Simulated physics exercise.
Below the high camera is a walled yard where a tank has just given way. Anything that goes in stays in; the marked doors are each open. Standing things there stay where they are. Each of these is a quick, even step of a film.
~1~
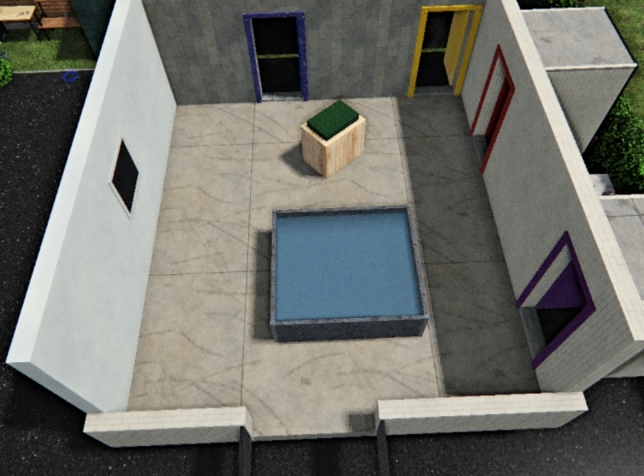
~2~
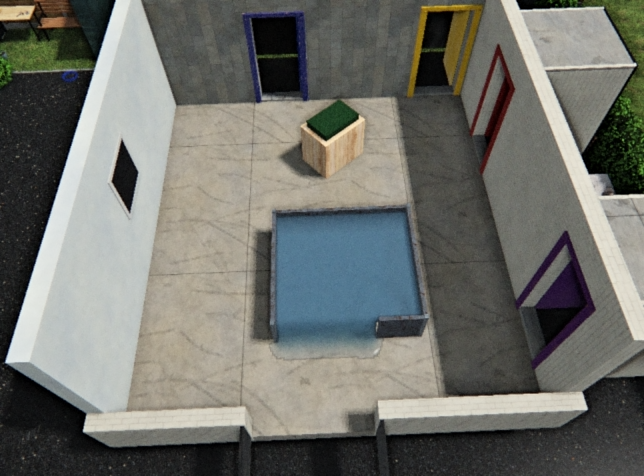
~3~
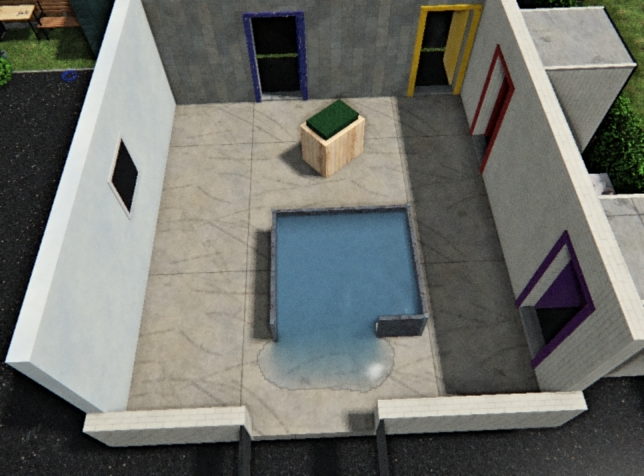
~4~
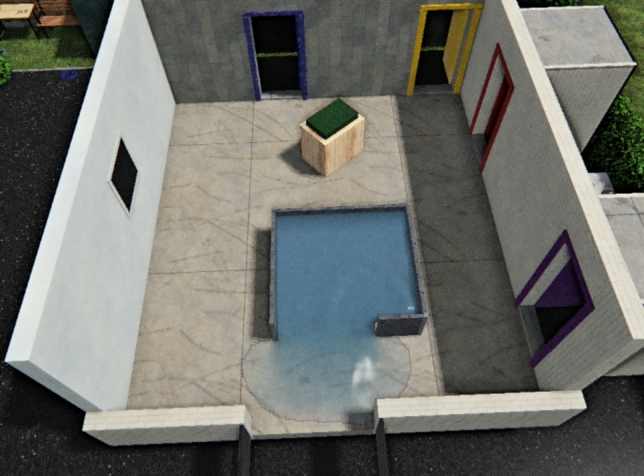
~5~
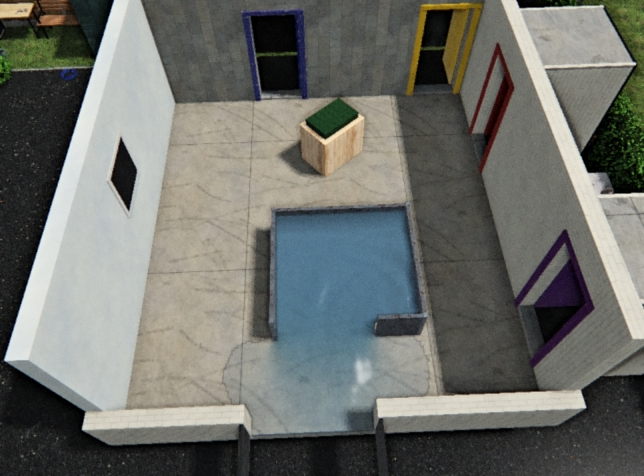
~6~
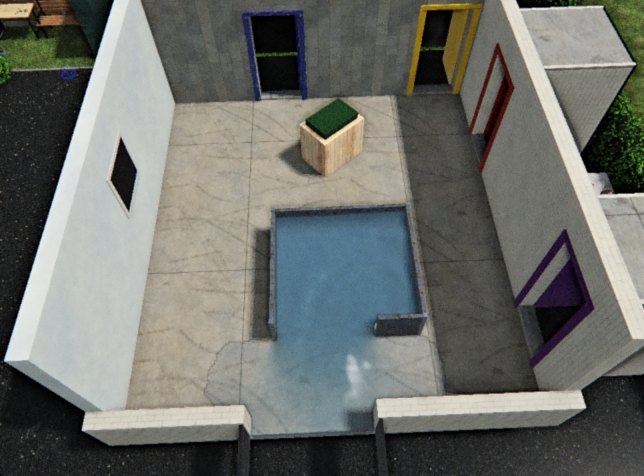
A walled yard held a square tank of still blue water until most of its near side gave way, and water poured out and spread over the paving toward the low front wall's opening.
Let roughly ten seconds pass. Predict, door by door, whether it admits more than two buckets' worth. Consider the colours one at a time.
Result: I expect the red door to let through an acceptable amount. I expect the purple door to let through an acceptable amount. I expect the blue door to let through an acceptable amount. I expect the yellow door to let through an acceptable amount.
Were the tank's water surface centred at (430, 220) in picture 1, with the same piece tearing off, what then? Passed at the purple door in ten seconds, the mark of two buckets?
Briefly, purple crosses the line.
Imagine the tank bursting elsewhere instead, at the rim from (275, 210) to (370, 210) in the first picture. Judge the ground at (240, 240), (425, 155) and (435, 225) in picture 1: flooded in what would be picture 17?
Spot one ends up untouched by the spill, spot two deluged, spot three untouched by the spill.
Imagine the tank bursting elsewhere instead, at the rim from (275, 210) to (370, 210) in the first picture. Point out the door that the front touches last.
Purple door.
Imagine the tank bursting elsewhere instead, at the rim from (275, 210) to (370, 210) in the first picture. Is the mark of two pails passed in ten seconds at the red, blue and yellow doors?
Here's how it turns out: The red door surpasses the limit, the blue door surpasses the limit, and the yellow door surpasses the limit.
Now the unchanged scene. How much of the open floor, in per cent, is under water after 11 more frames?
I'd estimate some 20 per cent.
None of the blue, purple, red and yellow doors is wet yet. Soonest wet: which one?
That's the one in purple.
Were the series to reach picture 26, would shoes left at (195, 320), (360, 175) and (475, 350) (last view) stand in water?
In turn, the points end up soaked, high and dry and soaked.
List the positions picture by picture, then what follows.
The first picture shows the open tank at (345, 263) is whole and still.
In the second picture, the front is at (276, 348), out from the gap at (327, 331).
In the third picture, water pours out at (327, 332) and has run to (268, 370).
In the fourth picture, the front is at (255, 389), out from the gap at (326, 331).
In the fifth picture, the front is at a hidden place, out from the gap at (326, 331).
In the sixth picture, water pours out at (326, 331) and has run to a hidden place.
A moment on, water covers 15 % of the floor; the red door not reached, the purple door not reached, the blue door not reached, the yellow door not reached.
Next, water covers 20 % of the floor; the red door not reached, the purple door wet at the sill, nothing in, the blue door not reached, the yellow door not reached.
Then, water covers 30 % of the floor; the red door not reached, the purple door wet at the sill, nothing in, the blue door not reached, the yellow door not reached.
Later, water covers 55 % of the floor; the red door not reached, the purple door wet at the sill, nothing in, the blue door not reached, the yellow door not reached.
In the end, water covers 75 % of the floor; the red door wet at the sill, nothing in, the purple door wet at the sill, nothing in, the blue door wet at the sill, nothing in, the yellow door not reached.
